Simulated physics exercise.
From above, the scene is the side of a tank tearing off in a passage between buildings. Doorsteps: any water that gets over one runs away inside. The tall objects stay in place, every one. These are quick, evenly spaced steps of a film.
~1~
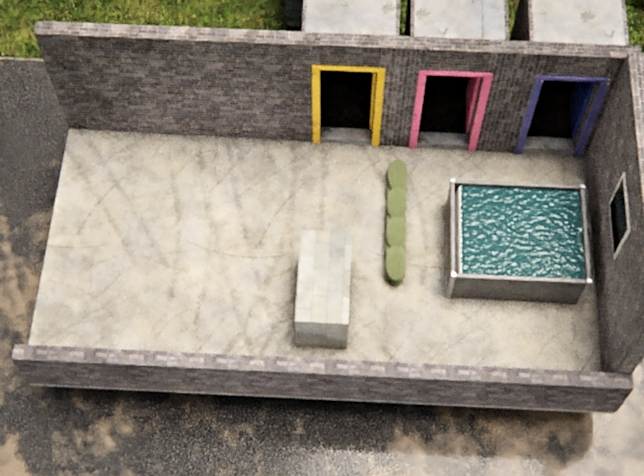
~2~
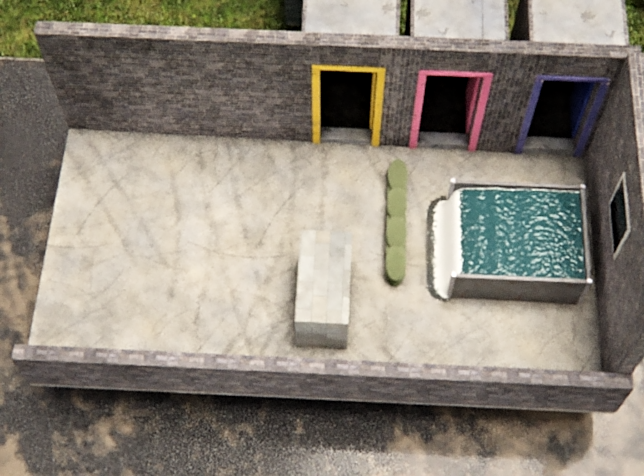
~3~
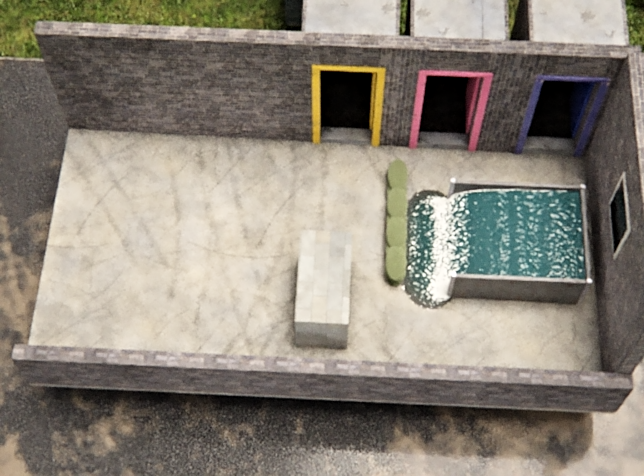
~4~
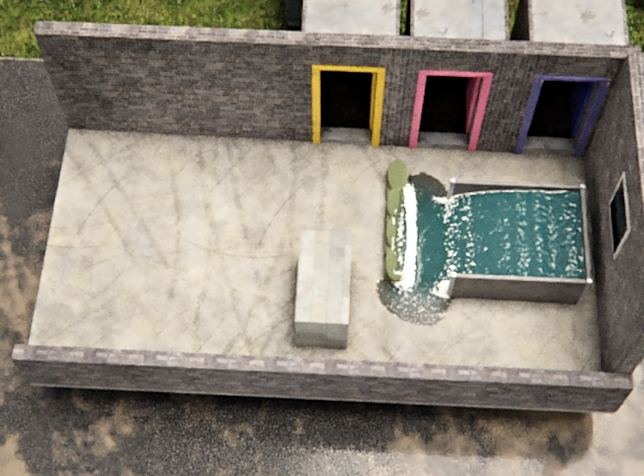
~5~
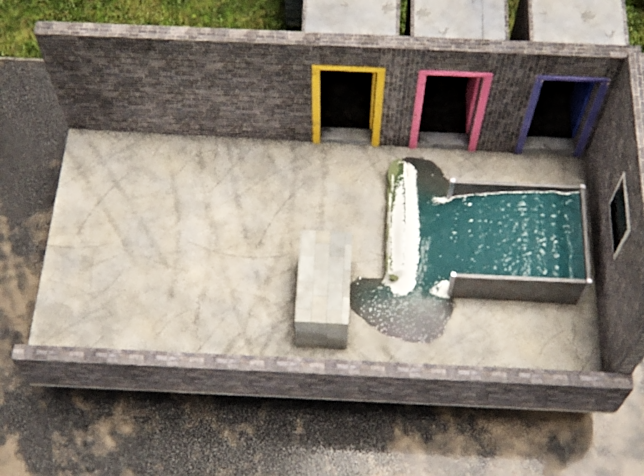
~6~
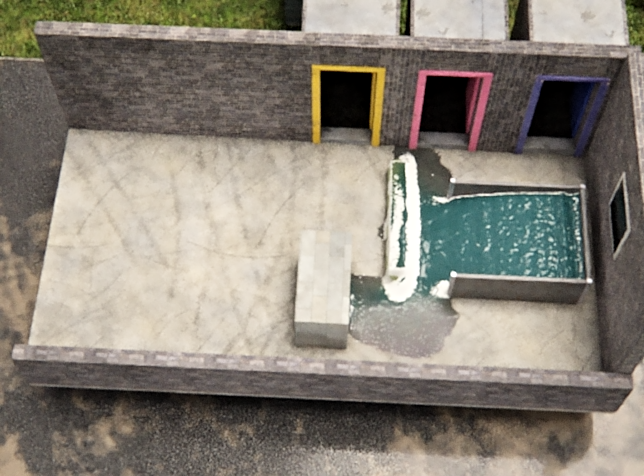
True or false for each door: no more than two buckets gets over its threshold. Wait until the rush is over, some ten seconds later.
The yellow door - true; the blue door - true; the pink door - false.
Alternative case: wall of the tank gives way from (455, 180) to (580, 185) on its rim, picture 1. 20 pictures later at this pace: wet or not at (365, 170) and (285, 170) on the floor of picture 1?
Well, the first place would be submerged and the second one submerged.
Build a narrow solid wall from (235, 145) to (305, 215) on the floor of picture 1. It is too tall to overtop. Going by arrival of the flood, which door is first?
My answer is the one in pink.
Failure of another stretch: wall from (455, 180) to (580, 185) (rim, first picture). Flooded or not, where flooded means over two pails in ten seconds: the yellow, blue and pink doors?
Yellow door: Short of the mark; blue door: Beyond the mark; pink door: Beyond the mark.
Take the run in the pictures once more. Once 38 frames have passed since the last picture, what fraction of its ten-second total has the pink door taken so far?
Around 100 percent.
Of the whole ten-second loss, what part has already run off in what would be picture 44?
Close to 80 %.
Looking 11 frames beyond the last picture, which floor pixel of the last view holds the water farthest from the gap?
Somewhere about (215, 370).
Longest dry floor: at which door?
It's the door marked blue.
A moment on, water covers 25 % of the floor; the yellow door wet at the sill, nothing in, the blue door not reached, the pink door under two buckets in.
Next, water covers 40 % of the floor; the yellow door wet at the sill, nothing in, the blue door wet at the sill, nothing in, the pink door far over two buckets in.
Then, water covers 65 % of the floor; the yellow door wet at the sill, nothing in, the blue door wet at the sill, nothing in, the pink door far over two buckets in.
Later, water covers 90 % of the floor; the yellow door wet at the sill, nothing in, the blue door wet at the sill, nothing in, the pink door far over two buckets in.
In the end, water covers 85 % of the floor; the yellow door wet at the sill, nothing in, the blue door wet at the sill, nothing in, the pink door far over two buckets in.
